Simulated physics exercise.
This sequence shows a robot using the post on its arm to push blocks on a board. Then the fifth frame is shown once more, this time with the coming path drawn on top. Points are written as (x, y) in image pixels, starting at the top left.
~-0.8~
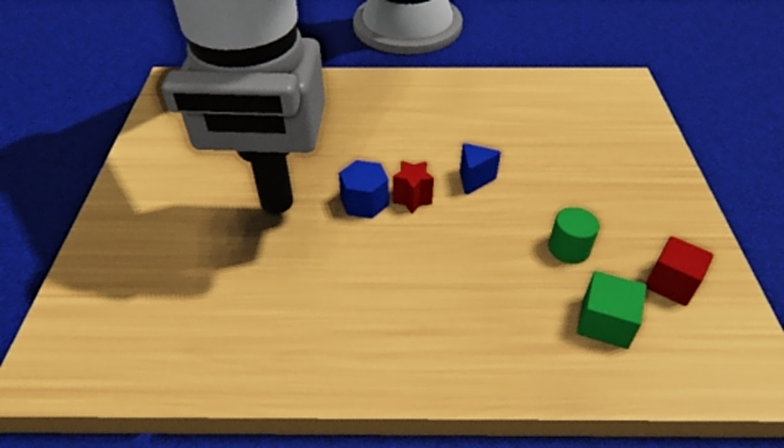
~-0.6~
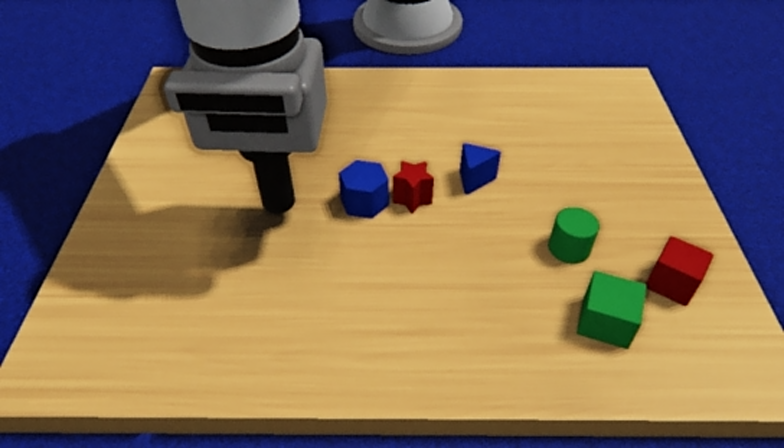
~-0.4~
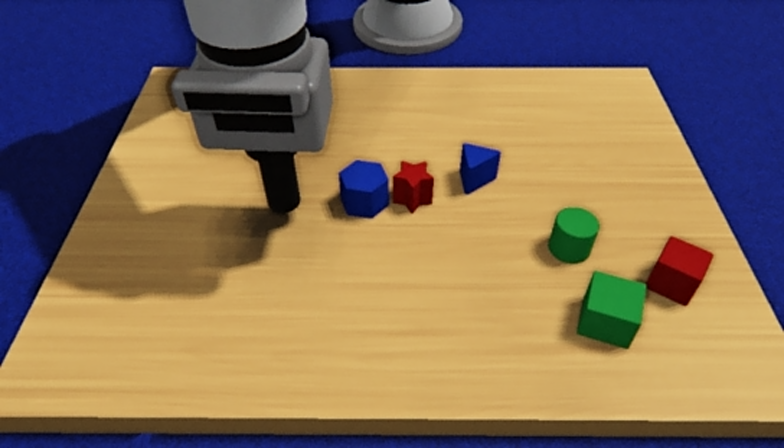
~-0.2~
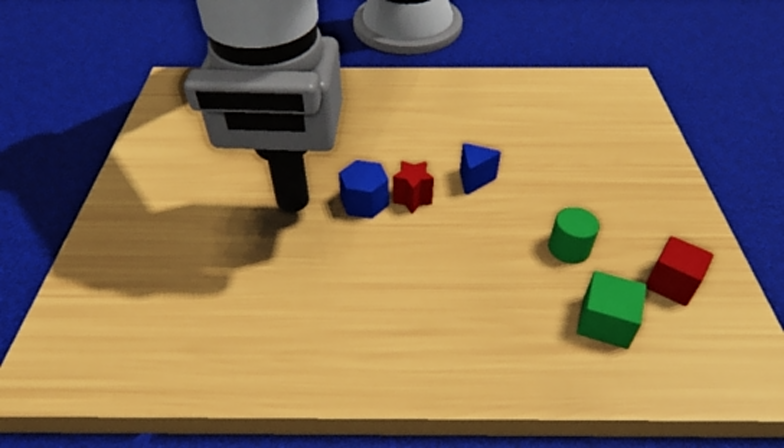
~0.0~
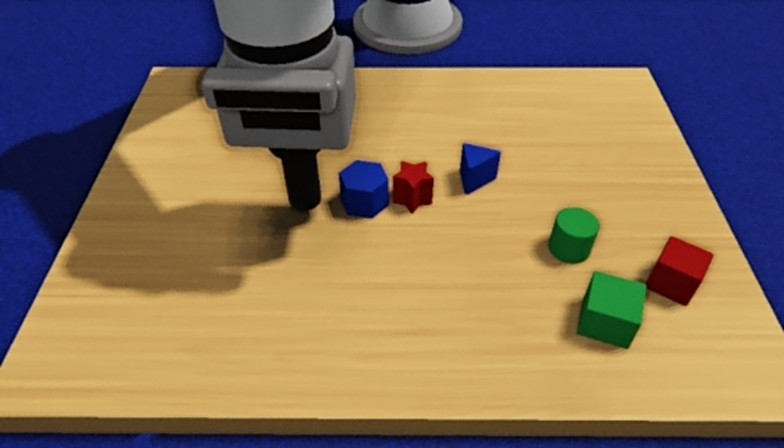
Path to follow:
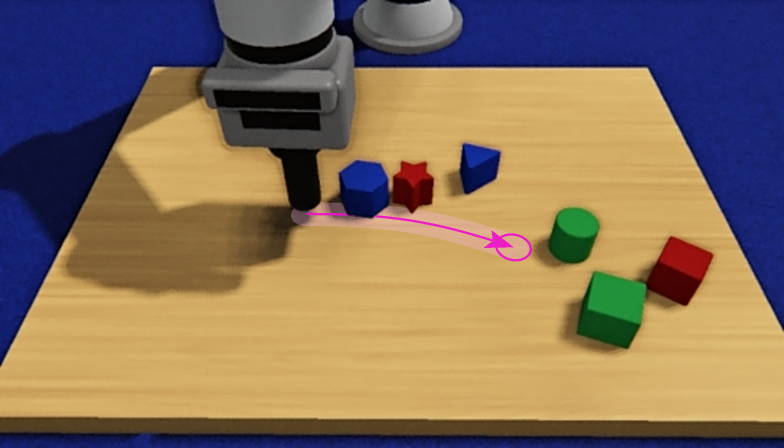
A robot arm moves its black post slightly right toward a blue block on a board.
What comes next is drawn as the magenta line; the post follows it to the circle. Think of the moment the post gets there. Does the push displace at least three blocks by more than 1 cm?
No, that is not how it ends up.
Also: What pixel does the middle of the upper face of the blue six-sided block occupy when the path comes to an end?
Around pixel (399, 164).
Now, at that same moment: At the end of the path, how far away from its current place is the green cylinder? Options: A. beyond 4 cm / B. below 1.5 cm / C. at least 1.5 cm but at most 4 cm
I choose B.
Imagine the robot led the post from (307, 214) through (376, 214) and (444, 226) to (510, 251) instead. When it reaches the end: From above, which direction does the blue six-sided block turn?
From above, it looks like the blue six-sided block goes counterclockwise.
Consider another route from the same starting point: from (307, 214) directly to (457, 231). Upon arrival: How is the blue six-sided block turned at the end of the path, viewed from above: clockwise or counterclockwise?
It turns round anticlockwise.
Path on the board, from (307, 214) by way of (376, 216) and (445, 227) to (513, 247).
On the path given first. One third of the way, post (378, 204); blue six-sided block (396, 166), turned 50° anticlockwise; red star-shaped block (436, 165), turned 45° clockwise.
Two thirds of the way, post (446, 214); blue six-sided block (399, 164), turned 55° anticlockwise; red star-shaped block (438, 165), turned 50° clockwise.
At the end, post (516, 234); blue six-sided block (399, 164), turned 55° anticlockwise; red star-shaped block (438, 165), turned 50° clockwise; green cylinder in place.
